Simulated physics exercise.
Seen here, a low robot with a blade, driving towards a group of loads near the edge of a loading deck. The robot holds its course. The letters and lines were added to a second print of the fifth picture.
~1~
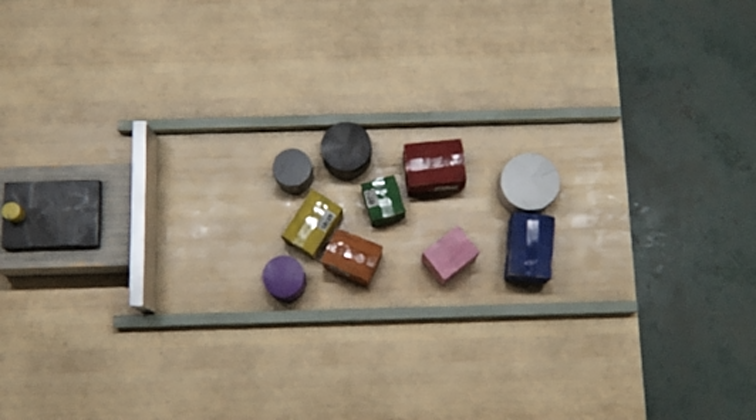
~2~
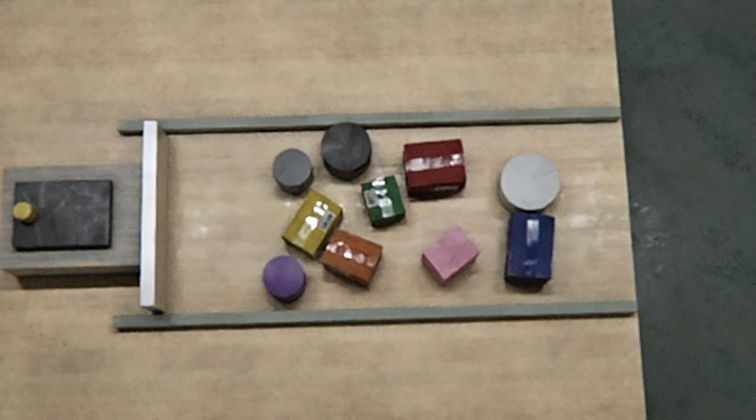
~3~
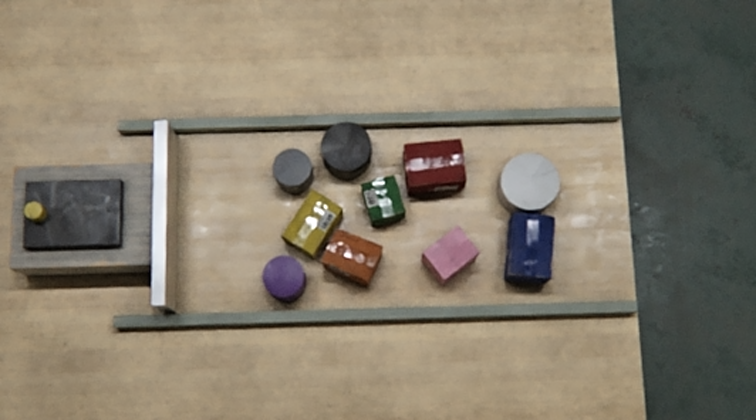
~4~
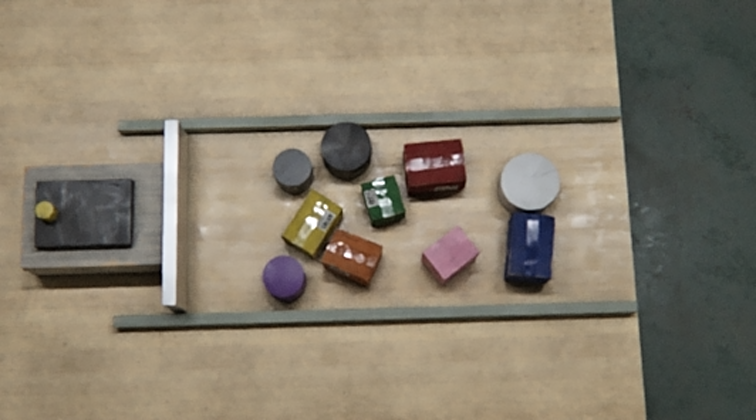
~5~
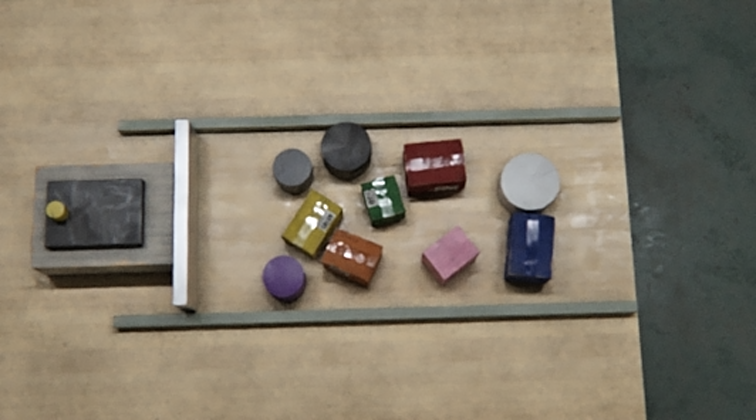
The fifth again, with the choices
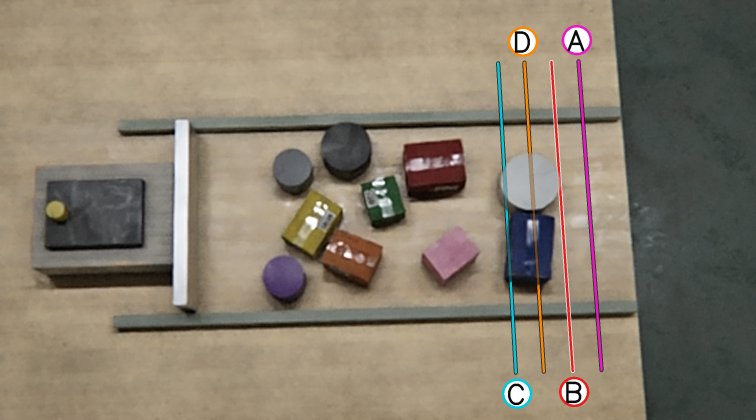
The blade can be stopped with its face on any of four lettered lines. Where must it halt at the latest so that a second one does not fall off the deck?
C.
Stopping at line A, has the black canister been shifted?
Yes.
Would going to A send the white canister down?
By then, yes.
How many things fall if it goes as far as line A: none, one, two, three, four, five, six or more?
Six or more.
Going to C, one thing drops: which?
The blue parcel.
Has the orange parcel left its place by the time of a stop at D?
By then, yes.
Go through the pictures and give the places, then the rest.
In the first picture, white canister (528, 186); yellow parcel (314, 225); pink crate (450, 256).
In the second picture, robot (70, 214); orange parcel (353, 258).
In the third picture, robot (80, 213); green parcel (384, 201).
In the fourth picture, robot (92, 213); purple canister (285, 278).
In the fifth picture, robot (102, 213); red parcel (434, 167); white canister (528, 186); yellow parcel (314, 225).
On the marked copy, A at (590, 211); B at (562, 211); C at (507, 213); D at (534, 212).
With C. Early on, robot (221, 209); black canister (362, 146); purple canister (330, 279).
Further on, robot (339, 206); blue parcel (572, 246); white canister (532, 186).
At the end, robot (429, 203); blue parcel over the edge; pink crate (618, 251); one fallen.
As for the rest, A drops six; B drops four; D drops three.
